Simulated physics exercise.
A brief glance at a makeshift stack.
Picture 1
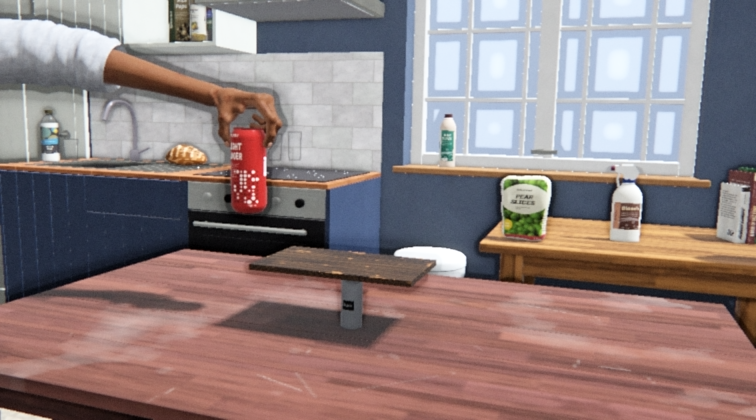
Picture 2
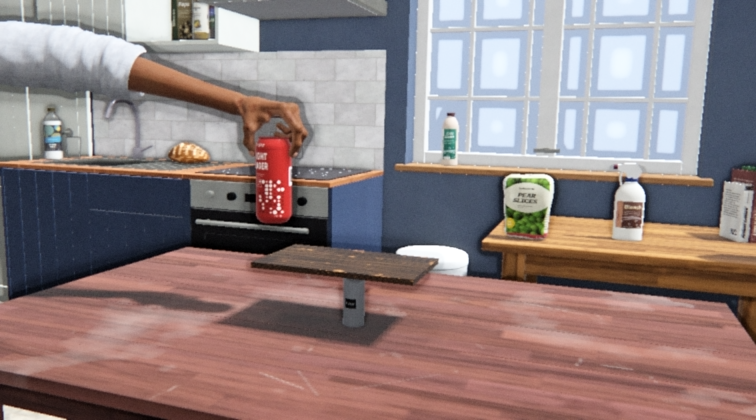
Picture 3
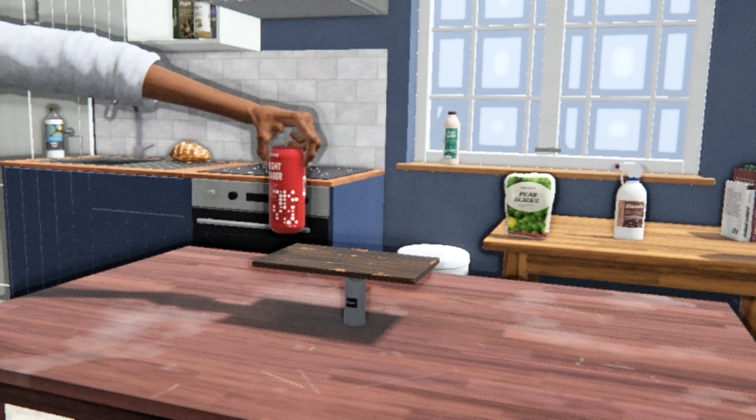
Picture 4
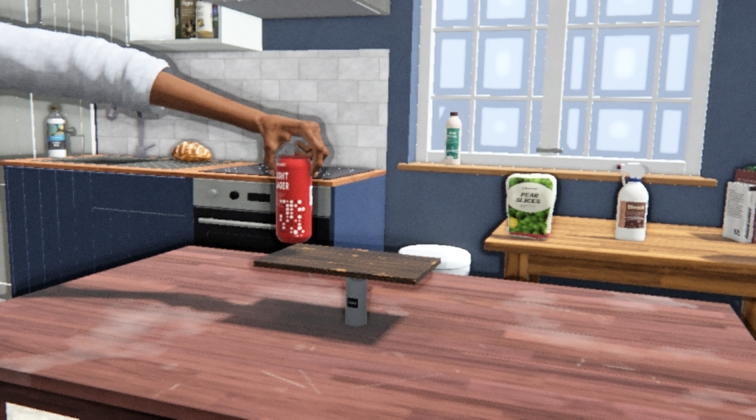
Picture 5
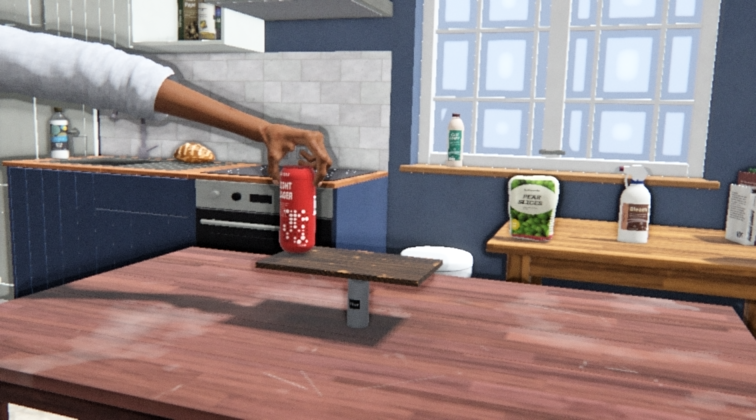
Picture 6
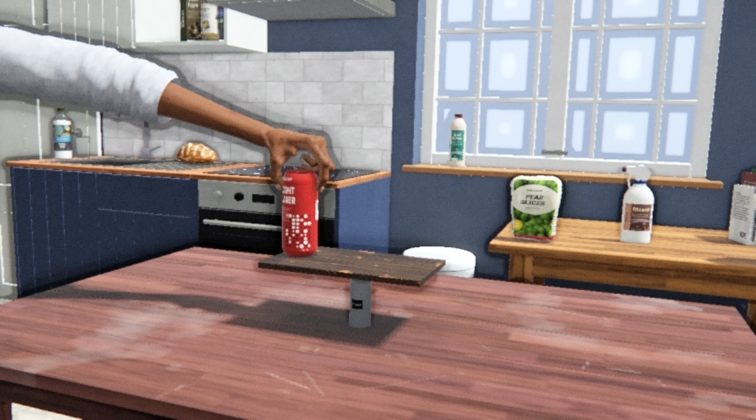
A red can, gripped from above by a hand reaching in from the left, moves through a kitchen seen from across a reddish wooden table. A dark board rests on a small grey cylinder at the table's centre, with a stove behind and a green-and-white packet and white bottle at right. The can drifts right and lowers onto the board's left part, still held, while the view shifts very slightly.
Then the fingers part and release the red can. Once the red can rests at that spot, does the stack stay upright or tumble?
The result is a spill.
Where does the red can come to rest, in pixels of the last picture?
I'd say around (244, 290) in the last view.
Then, 0.40 s past the last view, red can now fallen; black board rocked 51° from its first pose.
Then, 0.50 s past the last view, black board rocked 49° from its first pose.
Finally, fallen, red can; down or leaning hard in the stack, black board; grey shaker still in place. Final places as the last picture's camera would see them, red can near (244, 290). The stack comes apart.
